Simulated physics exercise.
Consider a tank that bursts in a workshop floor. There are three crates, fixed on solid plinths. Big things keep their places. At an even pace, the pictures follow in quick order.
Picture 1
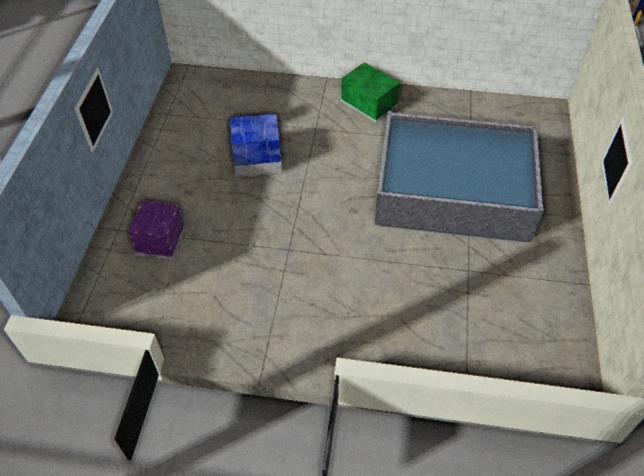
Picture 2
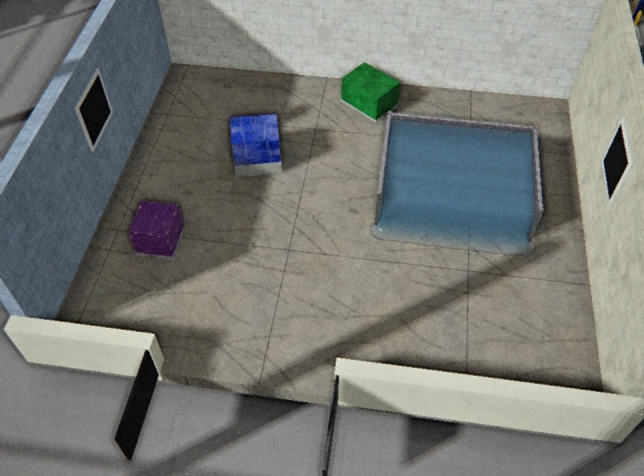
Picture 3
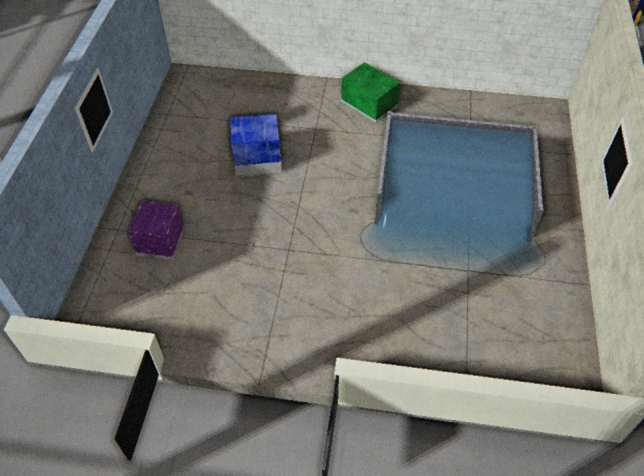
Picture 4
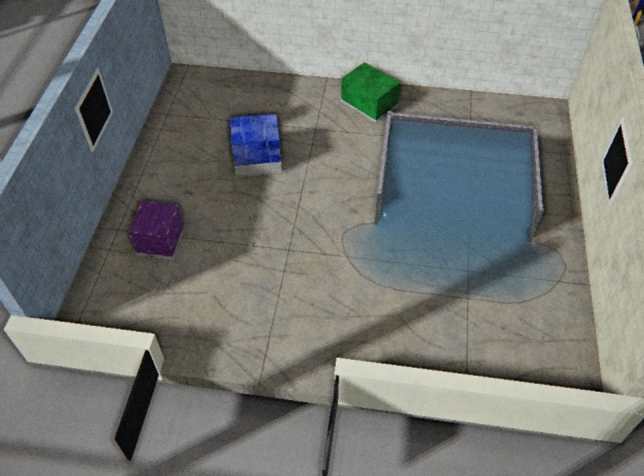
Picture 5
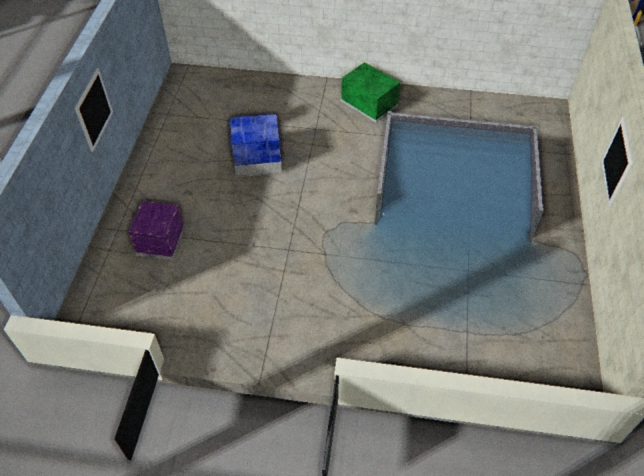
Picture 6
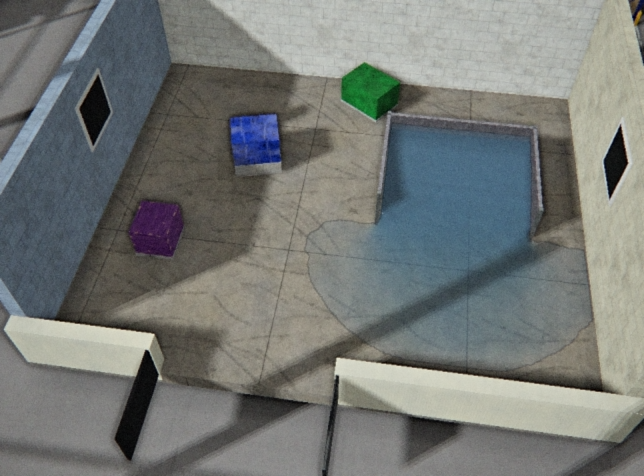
The video shows a room with purple, blue and green crates and a water-filled tank whose near side gives way, and water pours out and spreads steadily across the floor in a widening rounded pool while the crates stay still.
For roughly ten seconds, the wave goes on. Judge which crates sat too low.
The blue crate was not too low. The purple crate was too low. The green crate was too low.
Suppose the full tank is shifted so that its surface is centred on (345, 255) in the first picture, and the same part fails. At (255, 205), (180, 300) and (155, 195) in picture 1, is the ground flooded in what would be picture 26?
Results in order - left untouched, left untouched, left untouched.
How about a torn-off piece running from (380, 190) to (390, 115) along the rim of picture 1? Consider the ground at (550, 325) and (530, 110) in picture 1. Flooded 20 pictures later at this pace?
Point one: Still bare; point two: Still bare.
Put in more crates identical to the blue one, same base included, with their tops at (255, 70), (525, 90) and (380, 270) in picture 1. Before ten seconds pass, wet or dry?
Well, the first one is never reached, the second is never reached, and the third goes wet.
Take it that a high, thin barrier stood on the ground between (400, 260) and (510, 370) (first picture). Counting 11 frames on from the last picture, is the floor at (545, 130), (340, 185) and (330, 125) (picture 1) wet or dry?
One by one: Spared, spared, spared.
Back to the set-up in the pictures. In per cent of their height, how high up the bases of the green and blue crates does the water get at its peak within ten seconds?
300 and 30 per cent, roughly.
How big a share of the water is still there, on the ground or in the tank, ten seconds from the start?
Estimate: 80 %.
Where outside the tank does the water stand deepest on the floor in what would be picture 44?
My best guess is roughly (567, 112).
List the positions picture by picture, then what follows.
Still water in the tank at (460, 162), in the first frame.
Water pours out at (454, 222) and has run to (532, 243), in the second frame.
The front is at (365, 238), out from the gap at (454, 223), in the third frame.
The front is at (556, 275), out from the gap at (453, 224), in the fourth frame.
The front is at (338, 276), out from the gap at (453, 224), in the fifth frame.
The front is at (531, 359), out from the gap at (453, 224), in the sixth frame.
A moment on, water covers 30 % of the floor; the blue crate not reached, the purple crate not reached, the green crate not reached.
Next, water covers 30 % of the floor; the blue crate not reached, the purple crate not reached, the green crate not reached.
Then, water covers 40 % of the floor; the blue crate not reached, the purple crate not reached, the green crate not reached.
Later, water covers 70 % of the floor; the blue crate water round its plinth, the purple crate water round its plinth, the green crate not reached.
In the end, water covers 90 % of the floor; the blue crate stayed above the water, the purple crate was topped, the green crate was topped.
